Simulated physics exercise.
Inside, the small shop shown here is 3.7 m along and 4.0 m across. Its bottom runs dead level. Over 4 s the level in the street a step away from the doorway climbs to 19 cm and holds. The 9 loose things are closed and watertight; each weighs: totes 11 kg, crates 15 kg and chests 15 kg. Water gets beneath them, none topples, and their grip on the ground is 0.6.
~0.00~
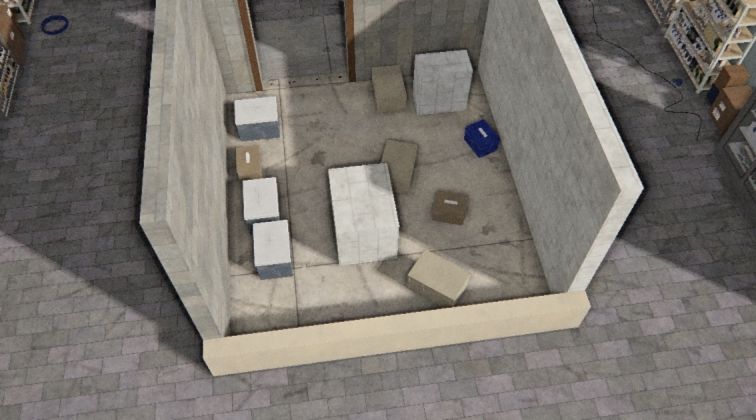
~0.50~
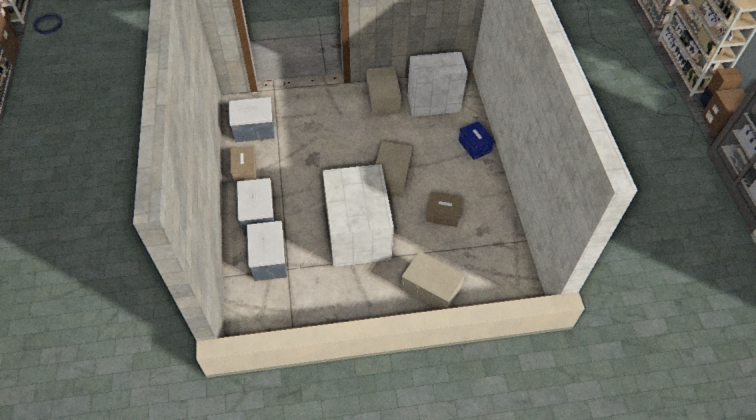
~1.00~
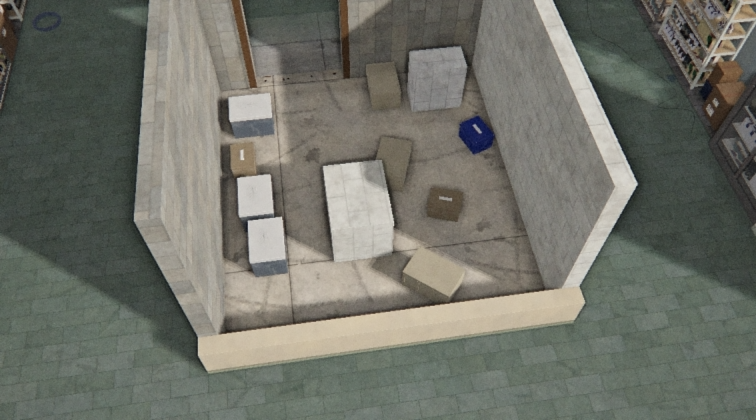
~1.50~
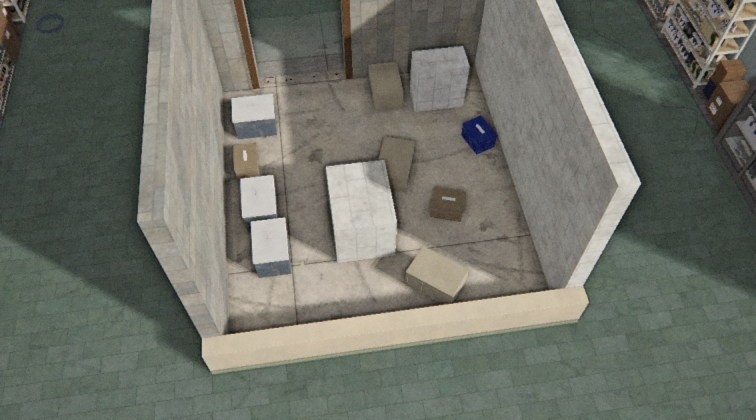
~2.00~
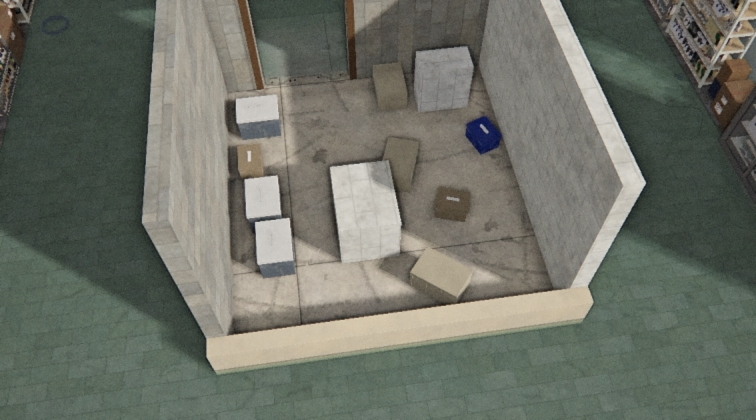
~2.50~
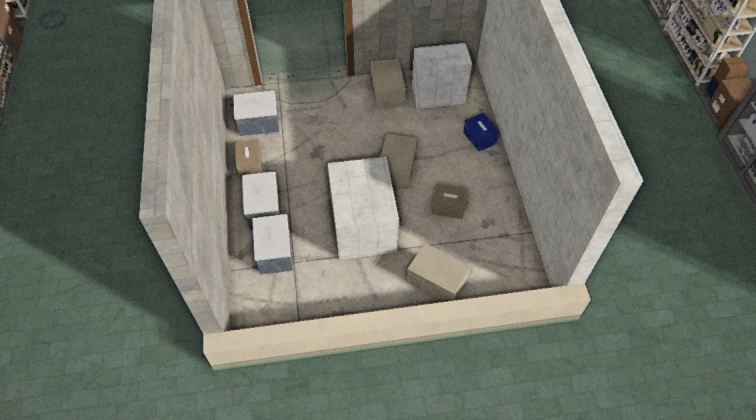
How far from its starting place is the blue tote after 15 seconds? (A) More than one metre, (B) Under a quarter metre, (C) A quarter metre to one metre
C.
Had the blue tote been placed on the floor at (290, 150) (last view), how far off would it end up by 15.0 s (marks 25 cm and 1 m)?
Answer: It covers a big distance.
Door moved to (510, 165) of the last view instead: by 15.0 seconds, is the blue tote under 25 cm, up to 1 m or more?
Under that change the blue tote is pushed well away.
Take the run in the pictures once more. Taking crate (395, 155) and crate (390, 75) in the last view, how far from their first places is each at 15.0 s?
80 cm, 10 cm.
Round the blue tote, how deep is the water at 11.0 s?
I'd put it at about 6 cm.
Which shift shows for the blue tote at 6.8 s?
Shift by then: About 0 cm.
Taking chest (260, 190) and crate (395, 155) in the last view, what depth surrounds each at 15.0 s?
Depths: Near 16 cm, then near 13 cm.
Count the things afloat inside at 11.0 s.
I count 7.
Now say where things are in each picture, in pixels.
In the first picture, the blue tote at (483, 133), on the bottom; water covers 0.0 m2; 0 of 9 have shifted.
In the second picture, the blue tote at (477, 135), on the bottom; water covers 0.0 m2; 0 of 9 have shifted.
In the third picture, the blue tote at (477, 129), on the bottom; 0.0 m2 under water; 0 of 9 have shifted.
In the fourth picture, the blue tote at (480, 129) rests on the ground; 0.0 m2 under water; 0 of 9 have shifted.
In the fifth picture, the blue tote at (484, 129), on the bottom; water covers 0.0 m2; 0 of 9 have shifted.
In the sixth picture, the blue tote at (482, 126), on the bottom; 0.4 m2 under water; 0 of 9 have shifted.
After 3.5 s the blue tote is near (482, 126), 0.0 m from its start, aground; 0 afloat.
After 6.8 s the blue tote is near (482, 126), 0.0 m from its start, aground; 2 afloat.
After 11.0 s the blue tote is near (483, 126), 0.0 m from its start, aground; 7 afloat.
After 15.0 s the blue tote is near (479, 99), 0.5 m from its start, afloat; 9 afloat.
